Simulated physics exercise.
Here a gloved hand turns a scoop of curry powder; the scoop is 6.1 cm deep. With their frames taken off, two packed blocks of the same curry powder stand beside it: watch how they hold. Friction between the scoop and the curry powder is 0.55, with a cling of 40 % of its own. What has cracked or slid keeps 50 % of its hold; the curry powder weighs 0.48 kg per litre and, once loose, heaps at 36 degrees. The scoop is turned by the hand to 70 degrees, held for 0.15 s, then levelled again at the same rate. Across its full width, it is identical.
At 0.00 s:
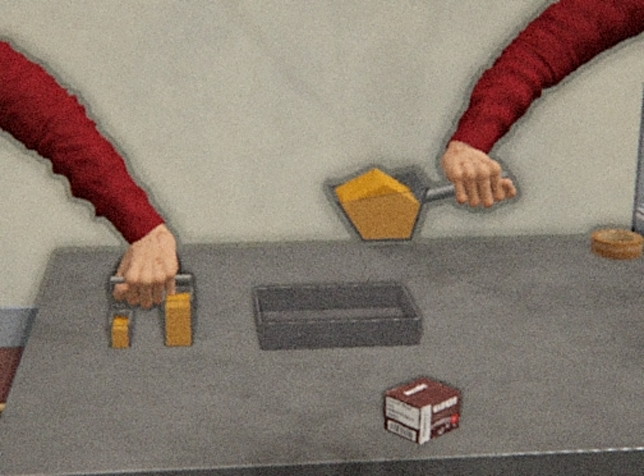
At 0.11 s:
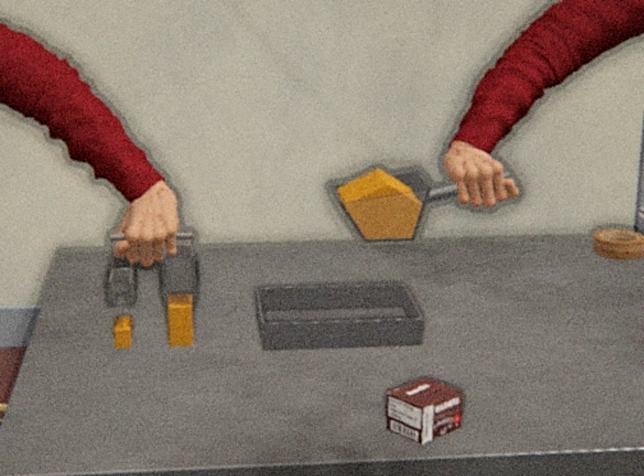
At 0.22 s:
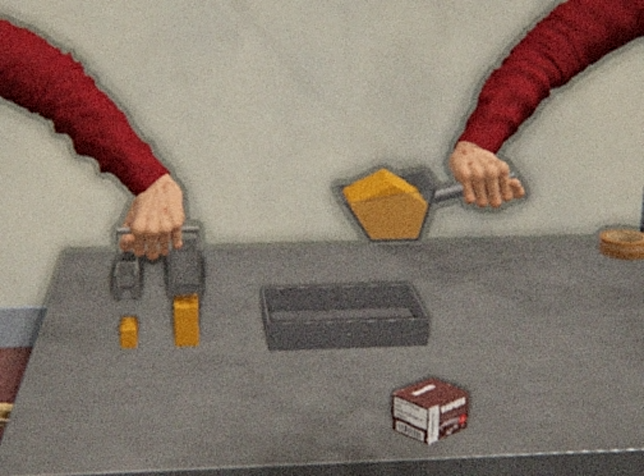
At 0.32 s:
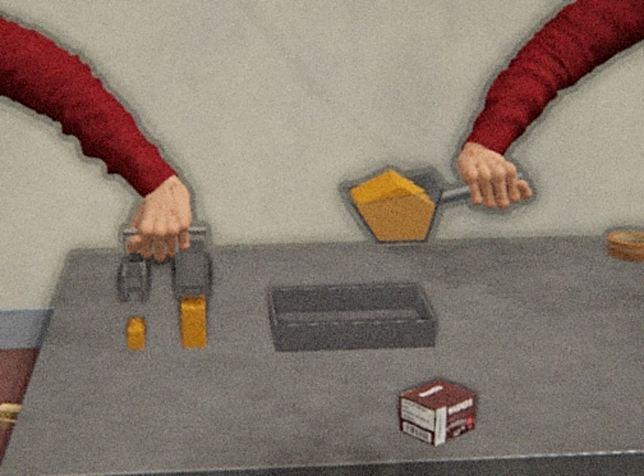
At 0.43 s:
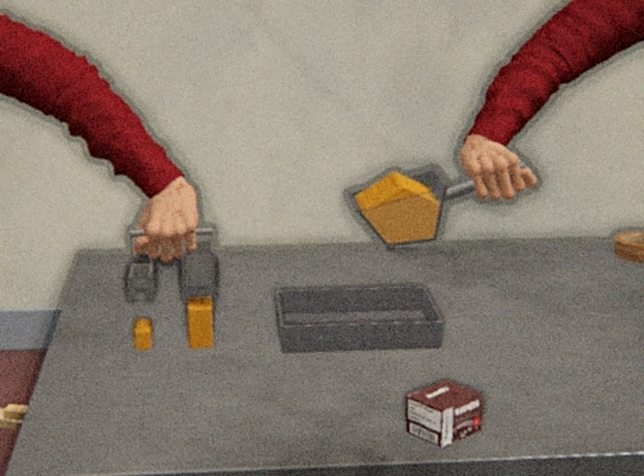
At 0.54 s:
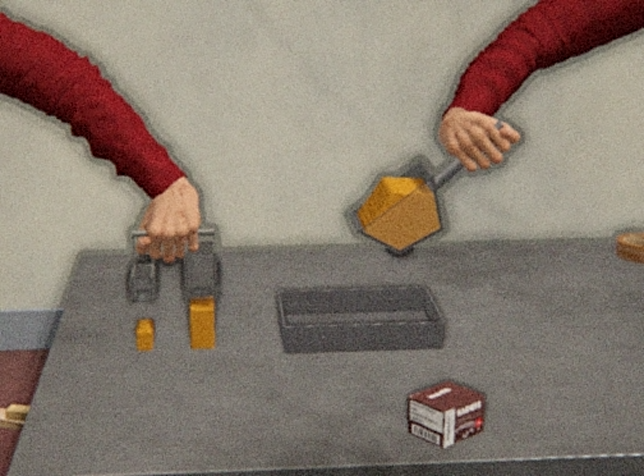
A hand on the left lifted a pair of joined metal sleeves off two orange-yellow powder blocks, then the hand on the right raised the handle of a full scoop, tilting it leftward above the table.
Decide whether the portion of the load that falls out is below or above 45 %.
Looks like the result lands south of 45 per cent.
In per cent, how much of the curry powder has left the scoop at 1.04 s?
That share is about 35 %.
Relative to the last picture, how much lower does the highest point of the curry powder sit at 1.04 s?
Roughly 2.5 cm.
By 0.77 s, the scoop is at 70 degrees and 0 % has left it.
By 1.04 s, the scoop is at 61 degrees and 37 % has left it.
By 1.31 s, the scoop is at 4 degrees and 39 % has left it.
By 1.58 s, the scoop is at 0 degrees and 39 % has left it.
By 1.68 s, at the end, the scoop is at 0 degrees and 39 % has left it.
